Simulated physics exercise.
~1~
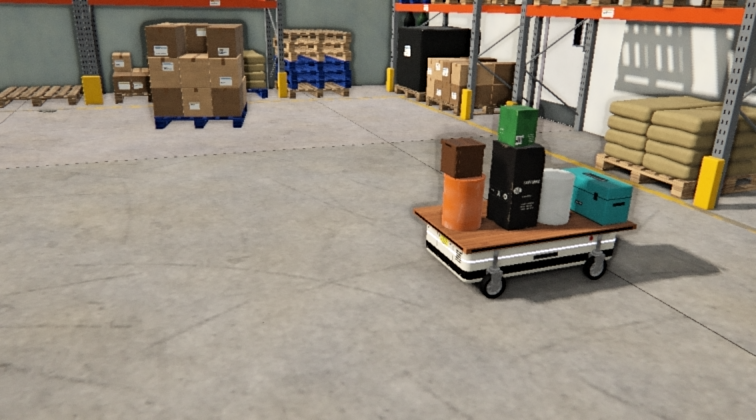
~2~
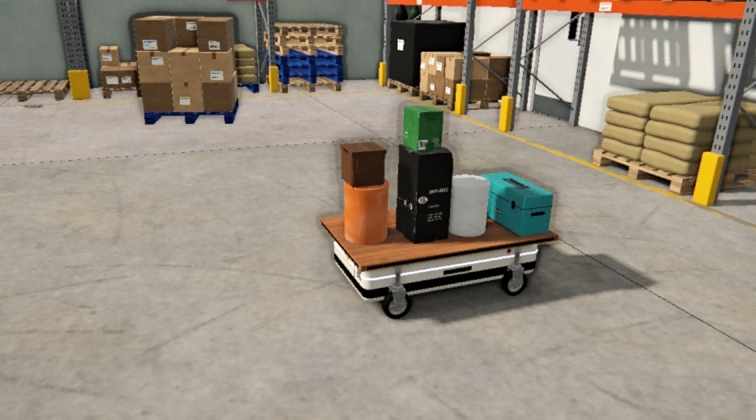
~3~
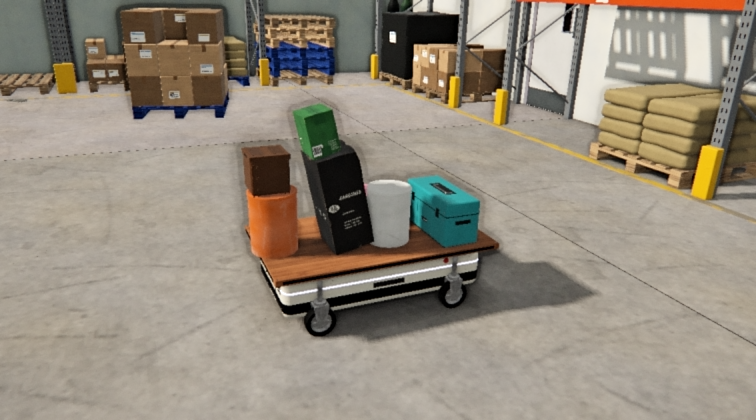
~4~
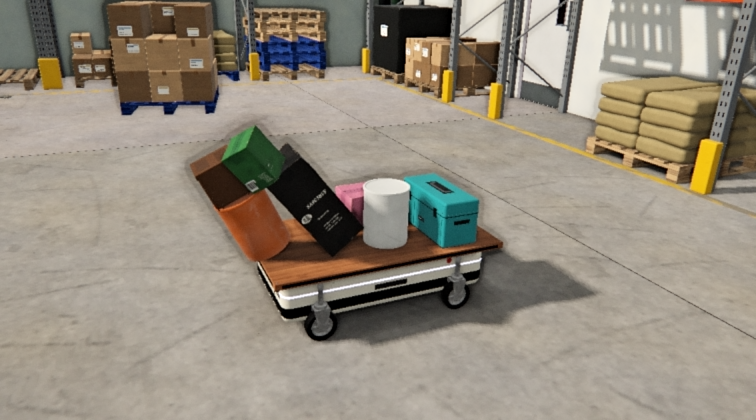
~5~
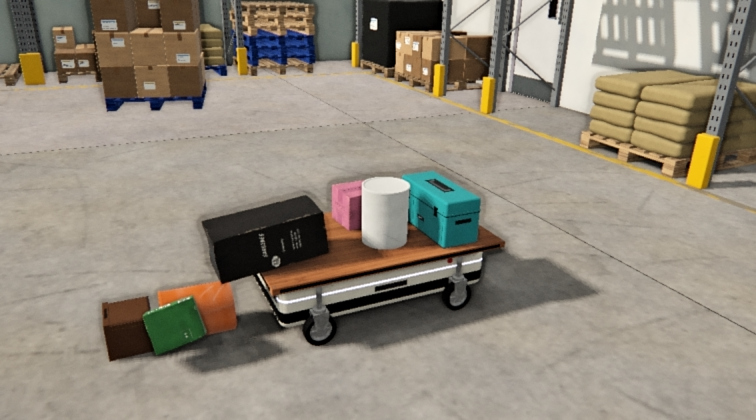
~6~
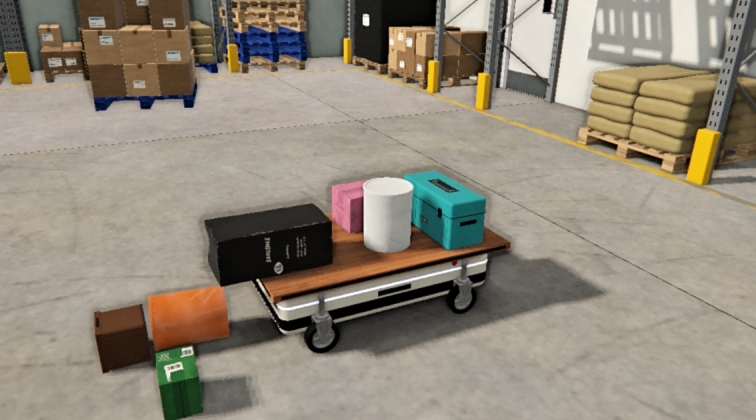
In this clip, a loaded cart rolls left across a warehouse floor and stops as the black box tips over, ending on its side on the deck, while the orange pail, brown tote and green parcel fall to the floor and the white pail stays upright near the turquoise toolbox.
